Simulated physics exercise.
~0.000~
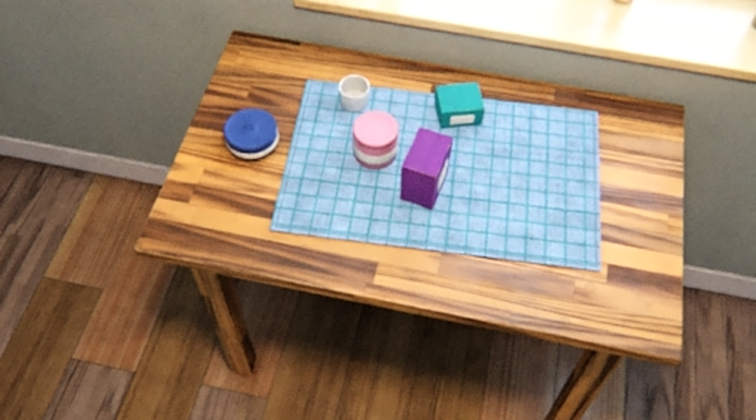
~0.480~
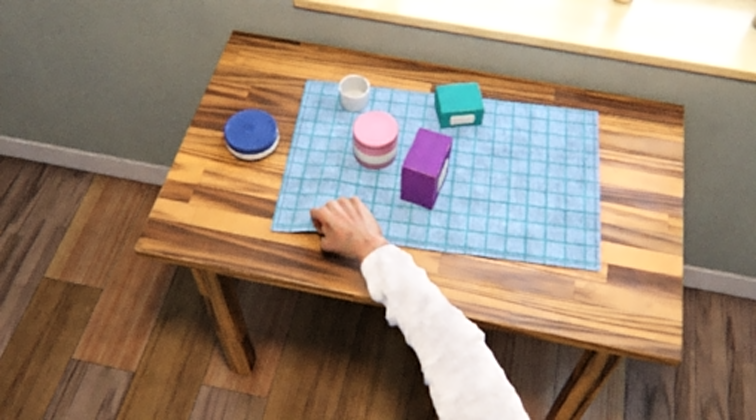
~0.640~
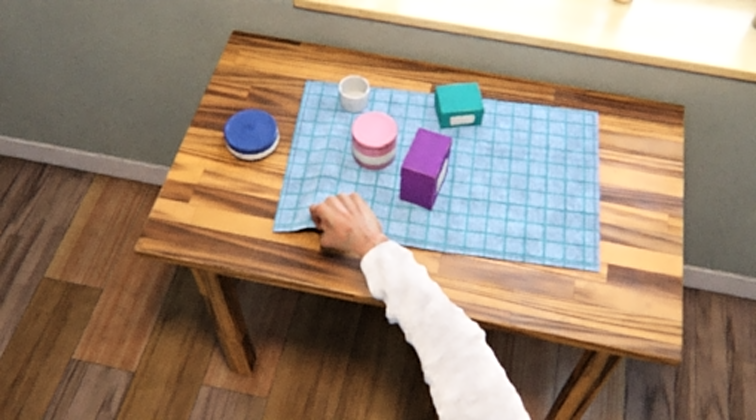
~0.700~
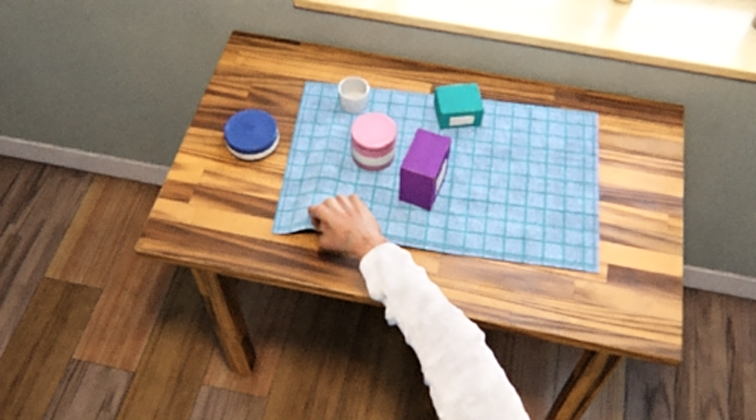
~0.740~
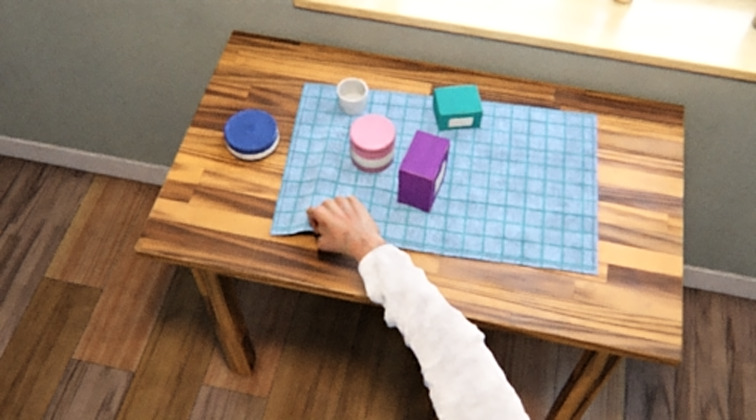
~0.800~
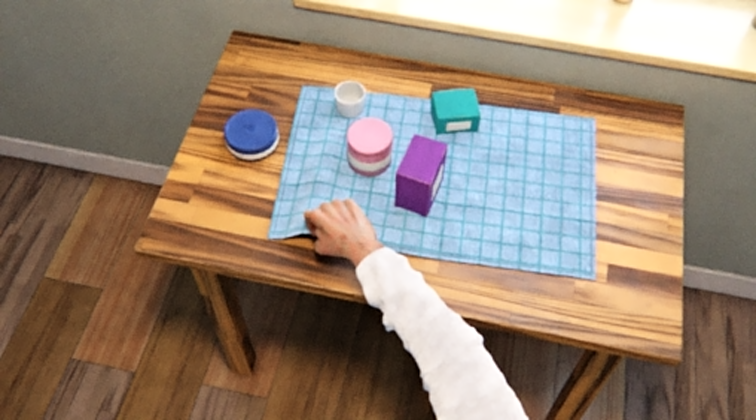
A hand in a white sleeve appears at the front left edge of a blue checked cloth and draws it slightly toward the camera and a touch left. The pink tin, purple box, teal carton and white mug on the cloth shift slightly with it, while the blue tin on bare wood at left stays put. The fixed view looks down on a striped wooden table beside a windowsill.
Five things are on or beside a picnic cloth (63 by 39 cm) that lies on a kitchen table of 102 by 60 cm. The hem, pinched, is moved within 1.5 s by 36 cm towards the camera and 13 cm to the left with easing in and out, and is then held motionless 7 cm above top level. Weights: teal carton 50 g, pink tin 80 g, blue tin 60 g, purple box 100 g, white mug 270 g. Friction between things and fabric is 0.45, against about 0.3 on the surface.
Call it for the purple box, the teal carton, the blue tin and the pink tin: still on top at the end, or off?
Call: Purple box: Off, teal carton: Off, blue tin: Still on top, pink tin: Off.
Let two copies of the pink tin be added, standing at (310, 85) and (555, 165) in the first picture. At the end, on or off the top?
Log, listed order - kept / lost.
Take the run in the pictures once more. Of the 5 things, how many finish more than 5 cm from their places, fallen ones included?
The number is 4.
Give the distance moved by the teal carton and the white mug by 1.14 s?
For the teal carton it's around 10 cm, and for the white mug around 10 cm.
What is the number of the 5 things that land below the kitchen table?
All told, 3.
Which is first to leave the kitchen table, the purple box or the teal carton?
The purple one goes first.
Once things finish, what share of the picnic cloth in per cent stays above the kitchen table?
About 10 per cent.
After 1.1 s, 100 % of the picnic cloth is still over the top; purple box 12 cm off its start, pink tin 12 cm off its start, teal carton 12 cm off its start.
After 1.5 s, 70 % of the picnic cloth is still over the top; purple box 25 cm off its start, teal carton 25 cm off its start, pink tin 24 cm off its start.
After 1.8 s, 30 % of the picnic cloth is still over the top; purple box over the edge, teal carton 41 cm off its start at (368, 250), pink tin 38 cm off its start at (257, 269).
After 2.1 s, 10 % of the picnic cloth is still over the top; teal carton over the edge, purple box over the edge, pink tin over the edge.
After 3.7 s, 10 % of the picnic cloth is still over the top; teal carton over the edge, purple box over the edge, pink tin over the edge, blue tin 3 cm off its start at (234, 133).
